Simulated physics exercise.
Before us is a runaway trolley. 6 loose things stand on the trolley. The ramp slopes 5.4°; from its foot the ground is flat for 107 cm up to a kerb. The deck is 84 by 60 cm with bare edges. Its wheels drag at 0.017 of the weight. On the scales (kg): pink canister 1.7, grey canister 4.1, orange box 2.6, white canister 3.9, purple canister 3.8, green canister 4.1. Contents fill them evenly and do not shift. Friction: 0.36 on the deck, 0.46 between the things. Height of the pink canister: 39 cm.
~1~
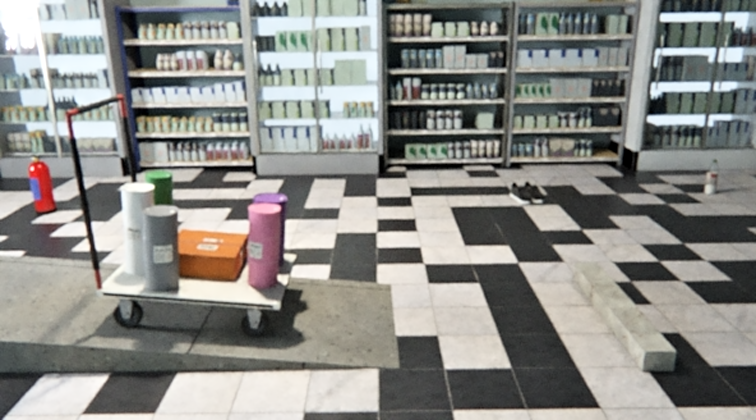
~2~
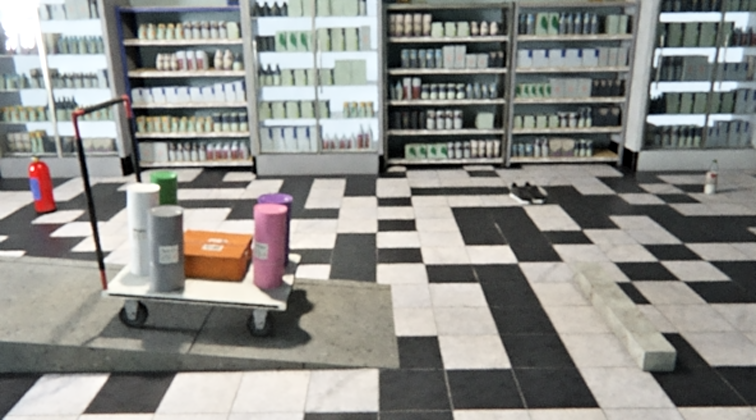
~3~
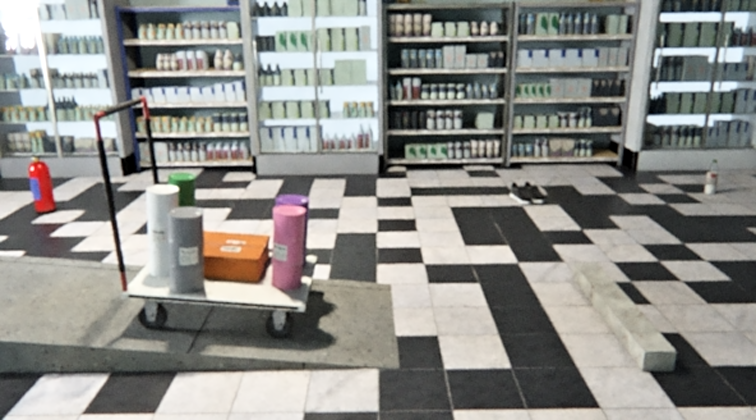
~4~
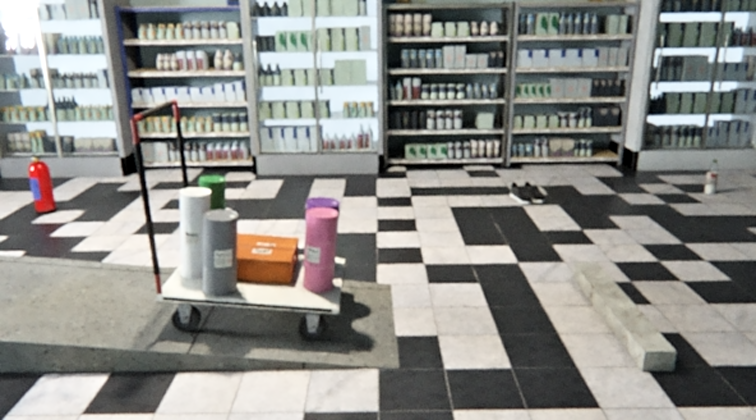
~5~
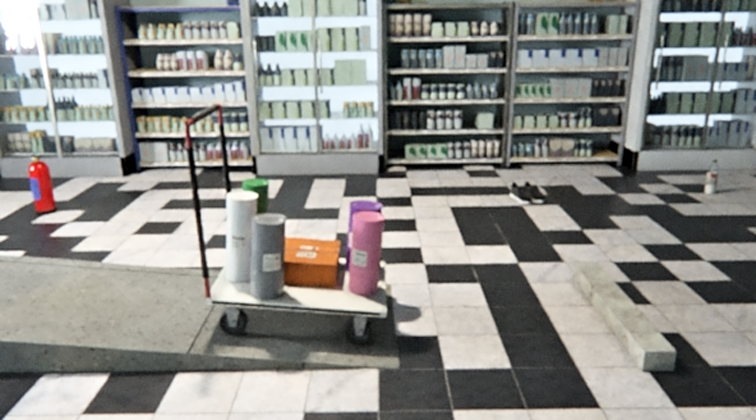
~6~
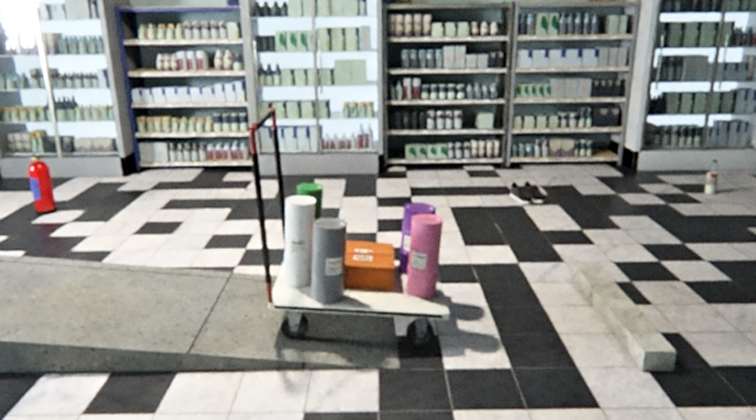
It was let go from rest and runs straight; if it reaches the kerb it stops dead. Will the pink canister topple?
The pink canister falls over.
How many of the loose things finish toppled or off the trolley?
That comes to 4.
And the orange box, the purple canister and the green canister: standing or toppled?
The orange box is still upright; the purple canister falls over; the green canister topples.
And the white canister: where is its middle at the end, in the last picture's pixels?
Near (534, 250).
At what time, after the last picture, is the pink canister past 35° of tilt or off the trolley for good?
At about 1.0 s.
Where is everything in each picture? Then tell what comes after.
The first picture shows kerb 166 cm ahead; pink canister (264, 246); grey canister (161, 248).
The second picture shows kerb 164 cm ahead; white canister (145, 229).
The third picture shows kerb 155 cm ahead; grey canister (186, 250).
The fourth picture shows kerb 139 cm ahead; orange box (260, 257); white canister (196, 233).
The fifth picture shows kerb 117 cm ahead.
The sixth picture shows kerb 88 cm ahead; pink canister (424, 256); grey canister (329, 260).
Then, 0.80 s after the last picture, trolley at the kerb.
Then, 0.90 s after the last picture, trolley at the kerb; pink canister slid 8 cm near (623, 253); green canister tipped 3° from how it sat; white canister slid 8 cm.
Then, 1.10 s after the last picture, trolley at the kerb; pink canister and purple canister now off the trolley; green canister tipped 22° from how it sat; white canister tipped 15° from how it sat.
Then, 1.30 s after the last picture, trolley at the kerb; green canister tipped 53° from how it sat; white canister tipped 28° from how it sat; grey canister slid 15 cm.
At rest, off the trolley and tipped over, pink canister and purple canister; tipped over on the trolley, white canister and green canister; not toppled but over 10 cm from the start, grey canister and orange box. Seen from the same camera at the end, pink canister near (679, 302).
